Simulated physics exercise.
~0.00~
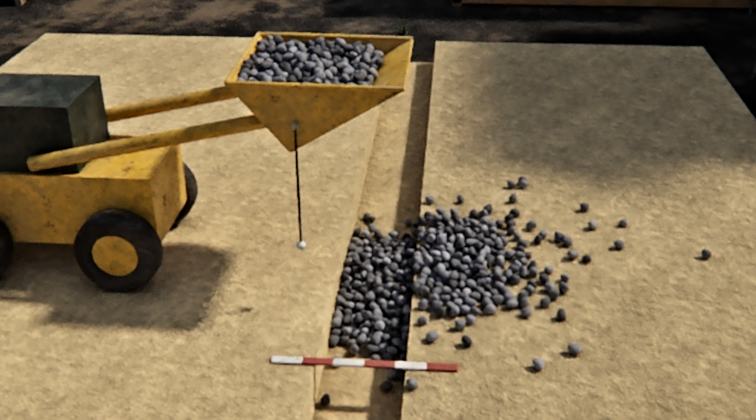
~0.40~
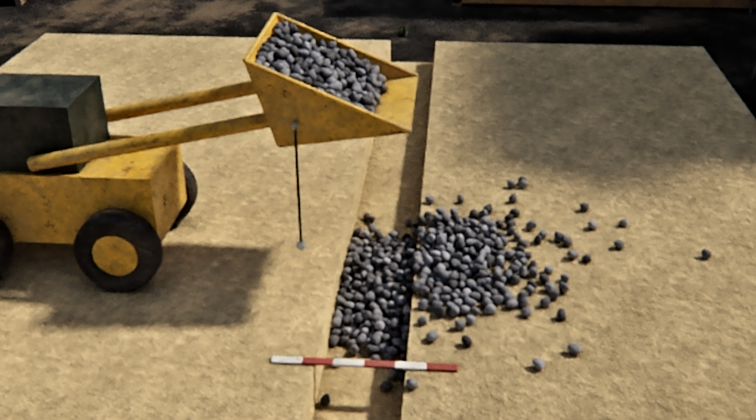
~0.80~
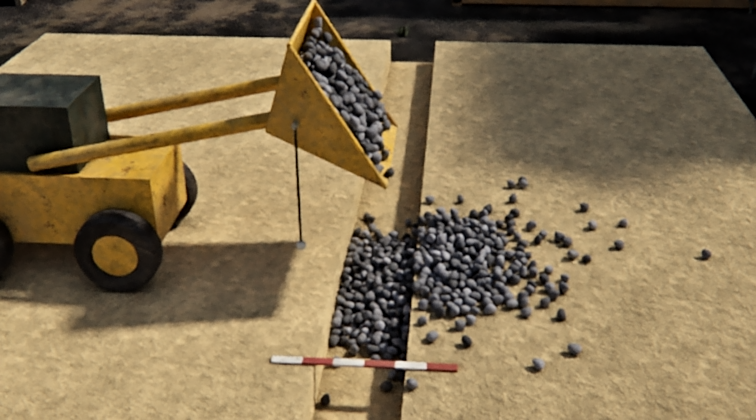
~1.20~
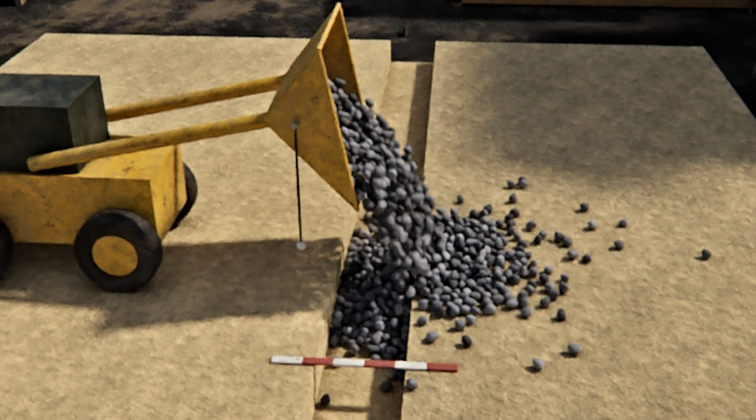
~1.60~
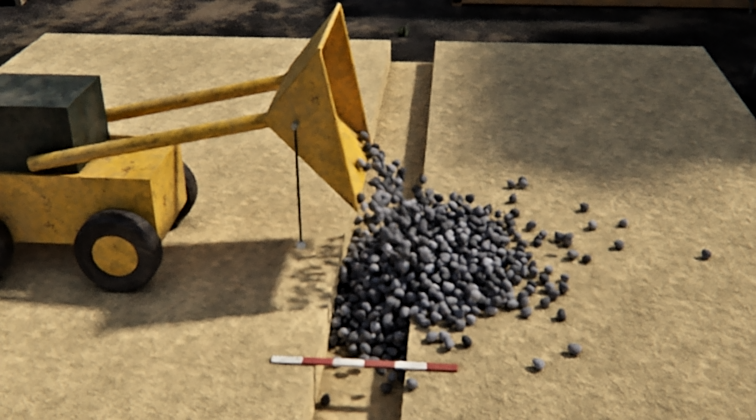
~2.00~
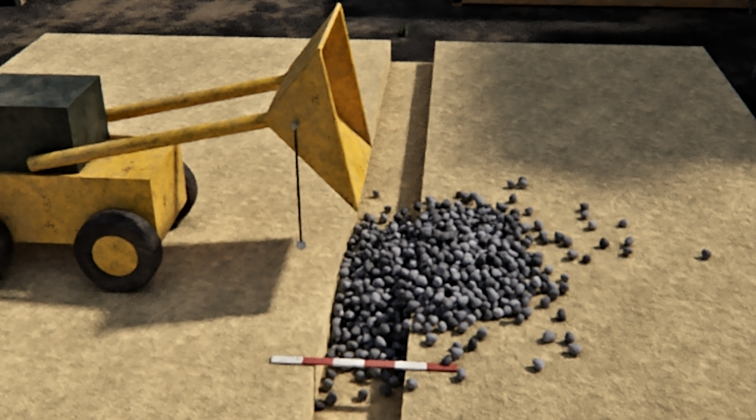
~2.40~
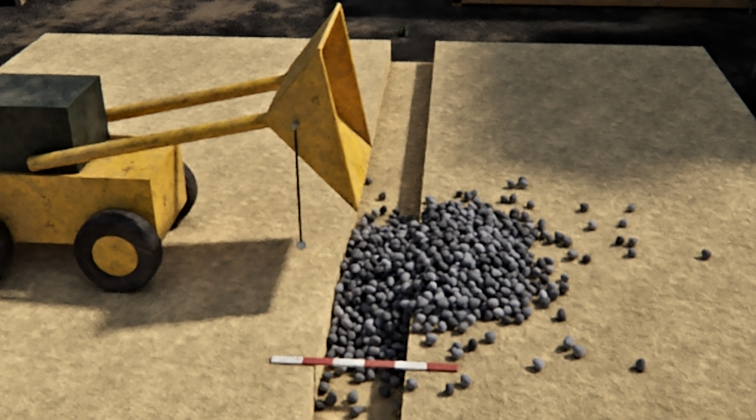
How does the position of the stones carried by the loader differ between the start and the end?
At the start they are heaped up high in the raised bucket, and at the end they lie lower and farther right, merged with the pile in the trench and on the ground to its right.
